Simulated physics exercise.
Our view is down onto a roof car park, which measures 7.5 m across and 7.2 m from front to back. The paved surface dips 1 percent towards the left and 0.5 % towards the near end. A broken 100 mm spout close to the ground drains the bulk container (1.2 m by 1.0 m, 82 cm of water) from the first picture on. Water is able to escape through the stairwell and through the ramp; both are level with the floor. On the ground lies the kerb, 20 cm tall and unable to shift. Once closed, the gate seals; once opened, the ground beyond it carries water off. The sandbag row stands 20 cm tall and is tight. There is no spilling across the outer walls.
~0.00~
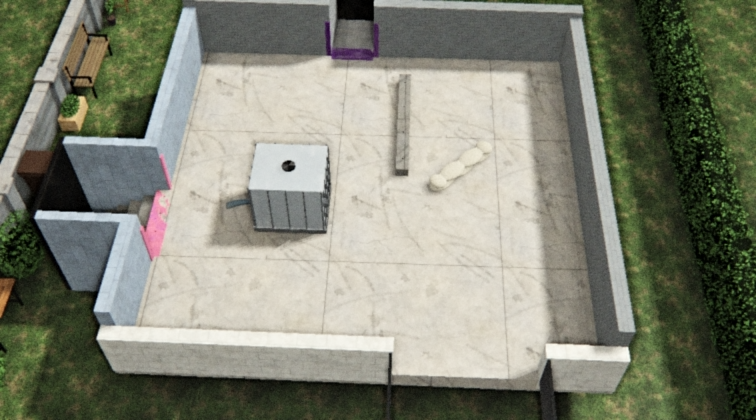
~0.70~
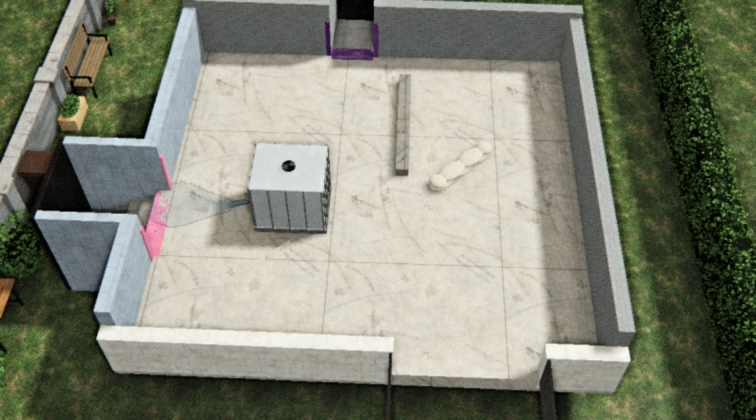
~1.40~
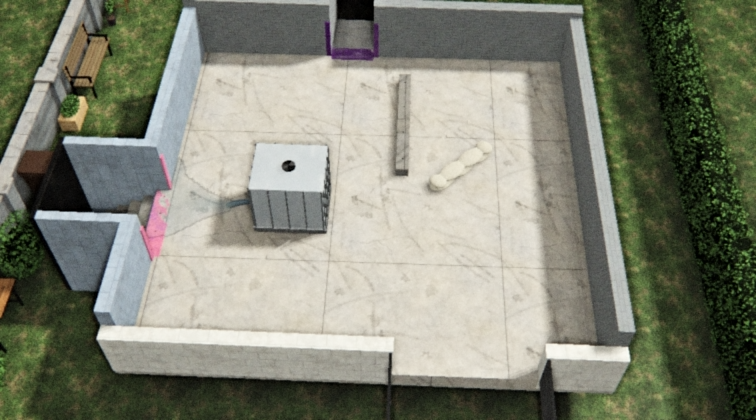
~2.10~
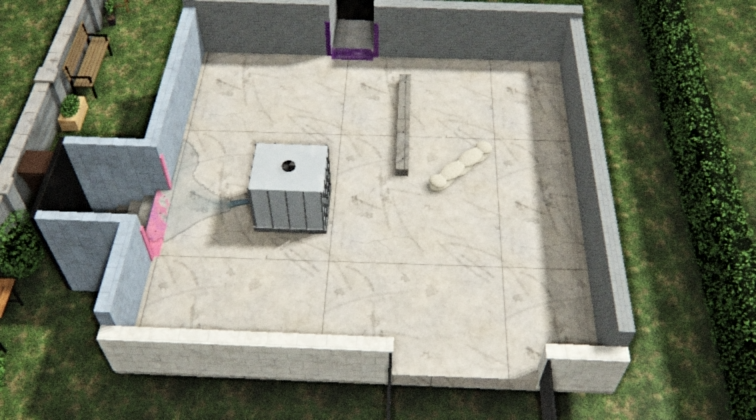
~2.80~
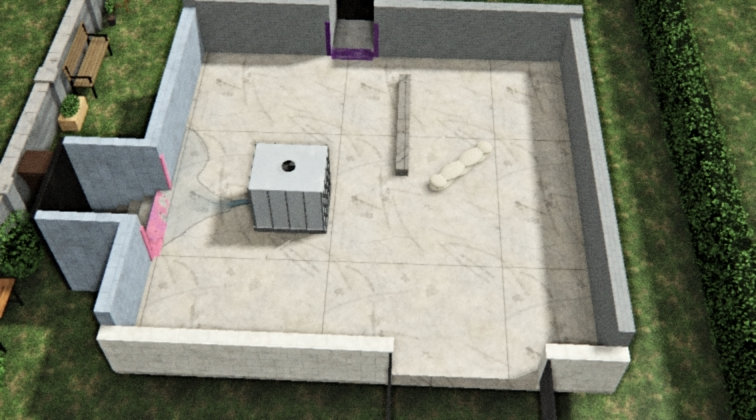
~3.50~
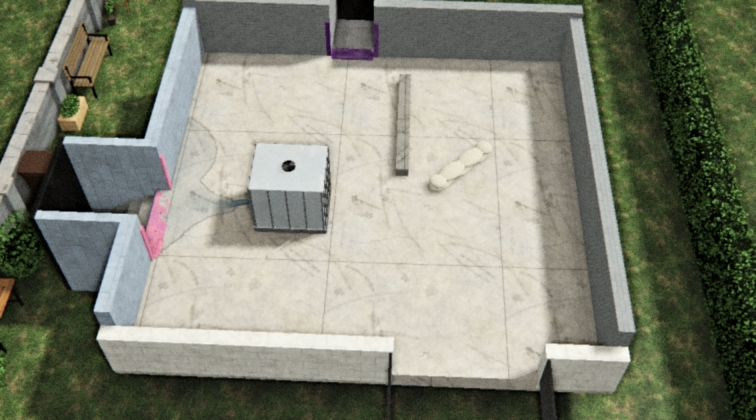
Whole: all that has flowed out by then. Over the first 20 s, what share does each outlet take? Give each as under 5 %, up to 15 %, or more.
Gate: Not even 5 %; flight of stairs down (marked pink): More than 15 %; down ramp (marked purple): Not even 5 %.
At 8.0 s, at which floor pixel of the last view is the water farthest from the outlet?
(199, 79).
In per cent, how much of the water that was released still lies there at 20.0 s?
About 24 per cent remains.
After 5.0 s water covers 5 % of the floor and is deepest (5 cm) near (226, 203); gone so far, the gate 0 %, the flight of stairs down (marked pink) 19 %, the down ramp (marked purple) 0 %.
After 8.0 s water covers 5 % of the floor and is deepest (5 cm) near (226, 203); gone so far, the gate 0 %, the flight of stairs down (marked pink) 33 %, the down ramp (marked purple) 0 %.
After 12.0 s water covers 10 % of the floor and is deepest (5 cm) near (171, 186); gone so far, the gate 0 %, the flight of stairs down (marked pink) 49 %, the down ramp (marked purple) 0 %.
After 16.0 s water covers 10 % of the floor and is deepest (5 cm) near (171, 186); gone so far, the gate 0 %, the flight of stairs down (marked pink) 63 %, the down ramp (marked purple) 0 %.
After 20.0 s water covers 15 % of the floor and is deepest (5 cm) near (171, 186); gone so far, the gate 0 %, the flight of stairs down (marked pink) 77 %, the down ramp (marked purple) 0 %.
